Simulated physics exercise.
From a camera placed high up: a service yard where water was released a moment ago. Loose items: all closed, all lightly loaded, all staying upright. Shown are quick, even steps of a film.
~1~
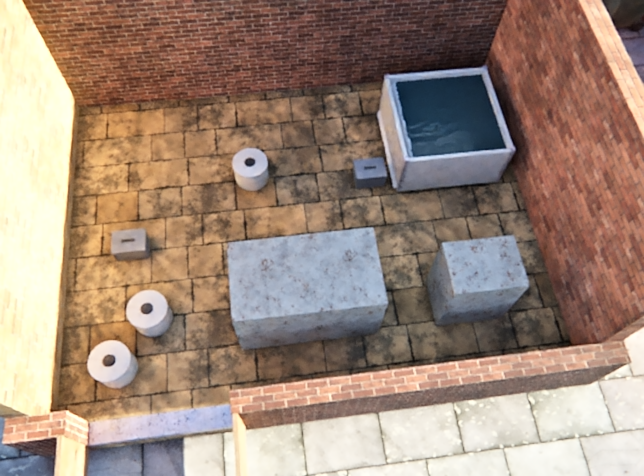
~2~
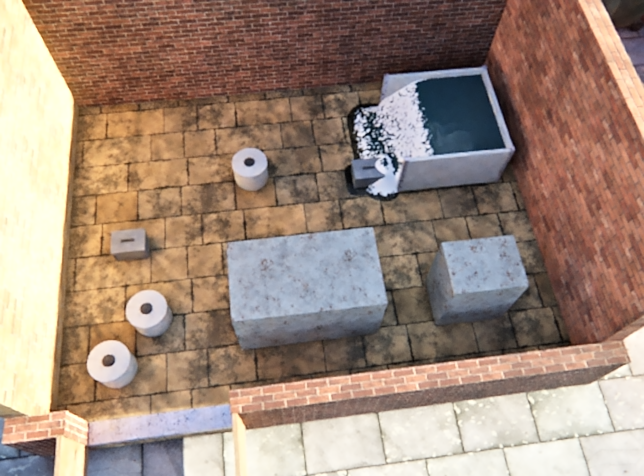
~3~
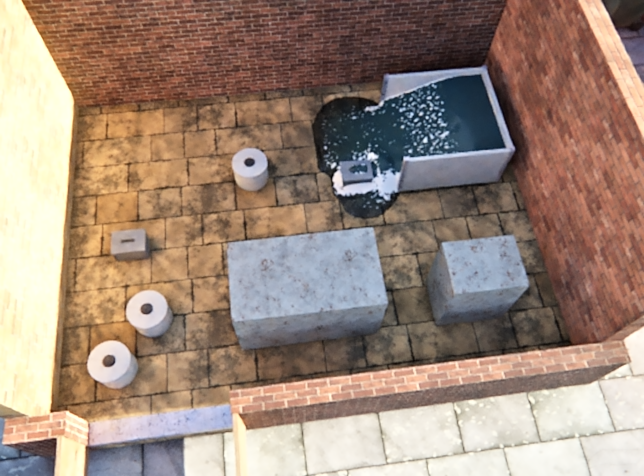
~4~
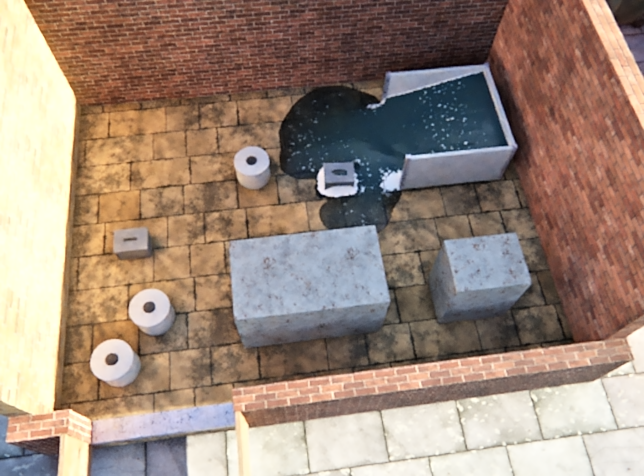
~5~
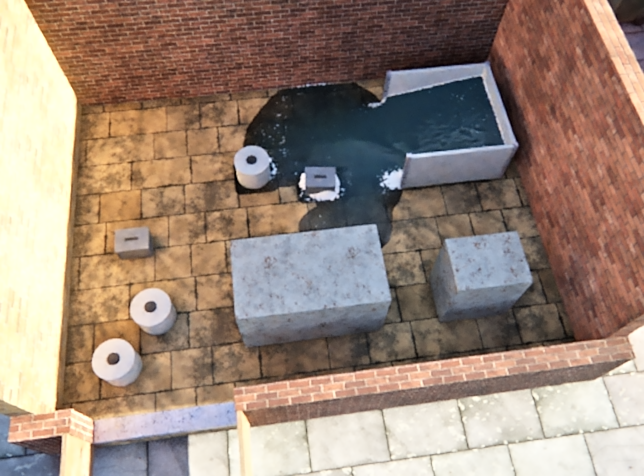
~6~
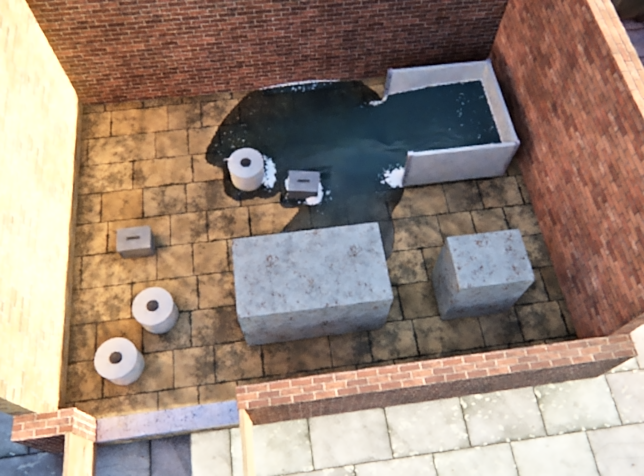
Walled brick yard with dark water pouring from an open-sided tank, spreading left across paving and pushing a small grey box leftward.
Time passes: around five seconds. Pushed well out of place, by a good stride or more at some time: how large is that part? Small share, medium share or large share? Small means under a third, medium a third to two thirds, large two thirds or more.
A large share.
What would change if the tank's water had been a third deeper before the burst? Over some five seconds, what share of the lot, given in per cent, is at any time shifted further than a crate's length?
I'd say somewhere about 100 percent.
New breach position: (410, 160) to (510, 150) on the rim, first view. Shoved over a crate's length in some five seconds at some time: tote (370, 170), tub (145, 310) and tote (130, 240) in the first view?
Lab note - in sequence: Did not travel far; did not travel far; did not travel far.
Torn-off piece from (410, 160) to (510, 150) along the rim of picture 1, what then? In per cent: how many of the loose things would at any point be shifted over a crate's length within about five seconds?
That works out to some 40 %.
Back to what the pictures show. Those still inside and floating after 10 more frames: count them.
It comes to 1.
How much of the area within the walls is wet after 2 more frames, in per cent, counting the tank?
Roughly 35 %.
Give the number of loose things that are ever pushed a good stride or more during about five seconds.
I make it 5.
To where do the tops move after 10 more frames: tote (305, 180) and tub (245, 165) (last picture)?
Close to pixel (164, 250) and pixel (101, 210).
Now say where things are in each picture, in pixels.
In the first picture, a tote at (370, 168) rests on the ground; a tub at (250, 162) rests on the ground; 0 of 5 have shifted.
In the second picture, a tote at (368, 168), on the bottom; a tub at (249, 162) rests on the ground; 0 of 5 have shifted.
In the third picture, a tote at (356, 170), on the bottom, close to its start; a tub at (250, 163) rests on the ground; 1 of 5 have shifted.
In the fourth picture, a tote at (339, 172) rests on the ground, a stride from its start; a tub at (252, 161), on the bottom; 1 of 5 have shifted.
In the fifth picture, a tote at (320, 177) rests on the ground, a stride from its start; a tub at (252, 160) rests on the ground; 1 of 5 have shifted.
In the sixth picture, a tote at (304, 181) rests on the ground, a stride from its start; a tub at (246, 163), on the bottom, close to its start; 2 of 5 have shifted.
A moment on, 2 of 5 are well off their spots; 0 afloat.
Next, 2 of 5 are well off their spots; 1 afloat.
Later, 4 of 5 are well off their spots; 3 afloat.
In the end, 5 of 5 are well off their spots, and 5 have been at some point; 1 afloat.
